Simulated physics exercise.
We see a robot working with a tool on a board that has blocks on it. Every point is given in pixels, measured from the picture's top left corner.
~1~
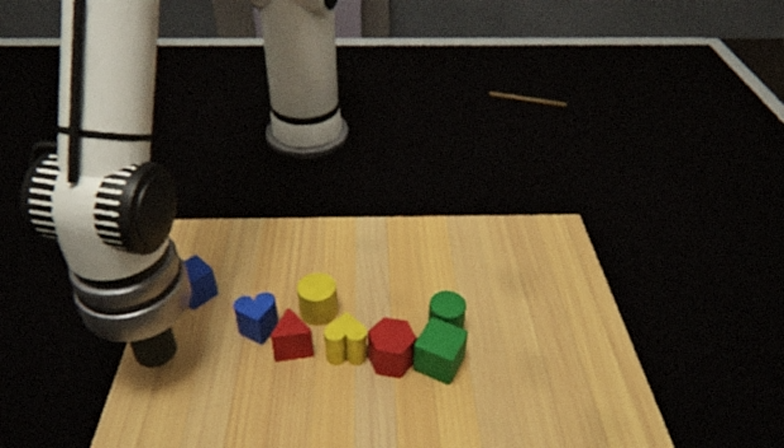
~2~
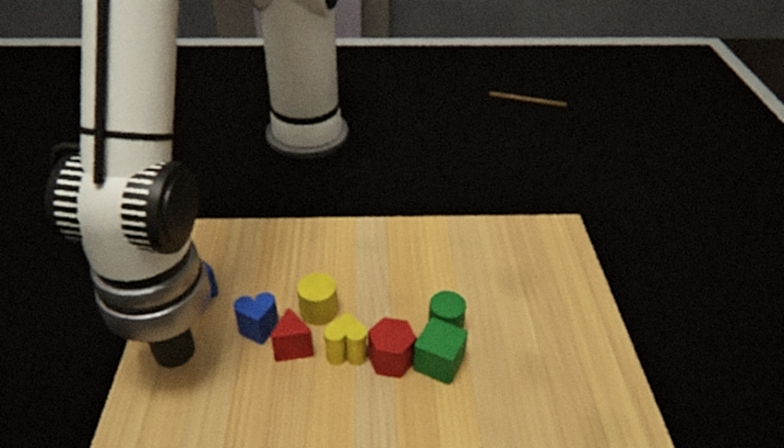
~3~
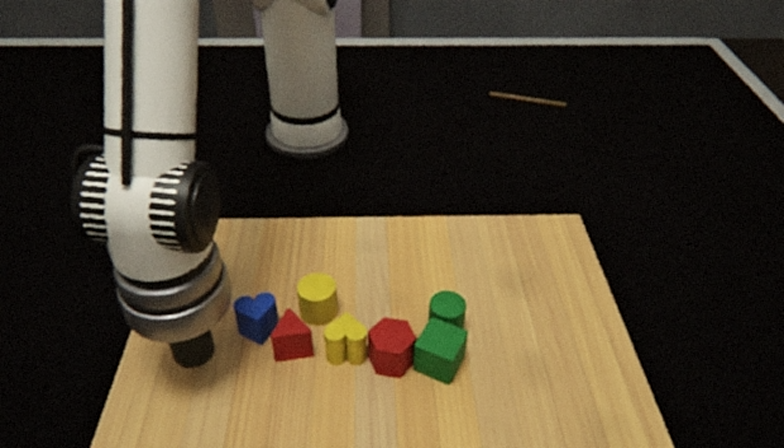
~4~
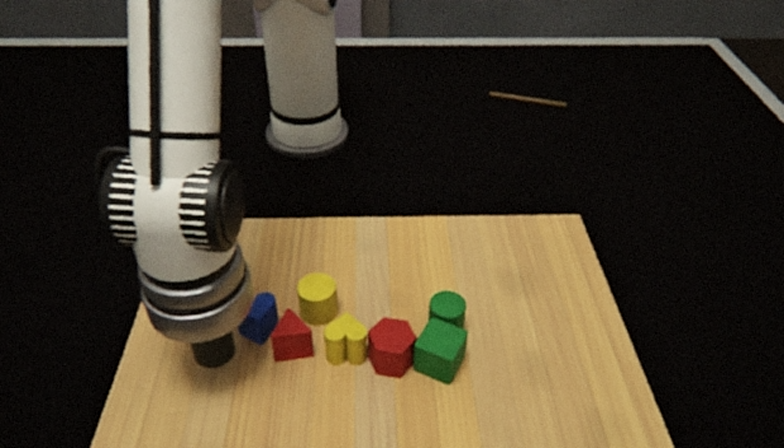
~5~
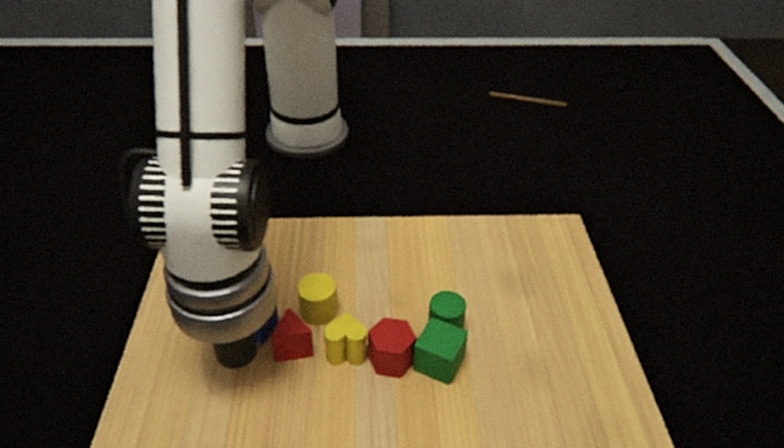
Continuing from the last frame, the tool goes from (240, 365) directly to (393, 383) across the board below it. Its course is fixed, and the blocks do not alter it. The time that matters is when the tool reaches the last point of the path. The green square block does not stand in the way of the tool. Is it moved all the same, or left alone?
Well, the green square block shifts from its place.
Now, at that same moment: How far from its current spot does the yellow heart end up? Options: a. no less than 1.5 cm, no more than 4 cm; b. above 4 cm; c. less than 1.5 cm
The answer is c.
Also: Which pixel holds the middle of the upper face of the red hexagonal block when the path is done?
I think it will end close to (412, 328).
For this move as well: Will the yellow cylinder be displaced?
No, that is not how it ends up.
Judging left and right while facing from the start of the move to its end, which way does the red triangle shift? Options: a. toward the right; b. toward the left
My pick is b.
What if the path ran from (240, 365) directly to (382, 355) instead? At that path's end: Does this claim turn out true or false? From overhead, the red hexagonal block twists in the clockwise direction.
It is true.
The first path, step by step. One third of the way, tool (289, 358); red triangle (308, 322), turned 60° anticlockwise.
Two thirds of the way, tool (341, 364); red triangle (313, 318), turned 85° anticlockwise; yellow heart (349, 324), turned 15° clockwise.
At the end, tool (394, 371); red triangle (313, 318), turned 85° anticlockwise; yellow cylinder unmoved; yellow heart (349, 323); red hexagonal block (412, 328), turned 40° anticlockwise; green square block (456, 338).
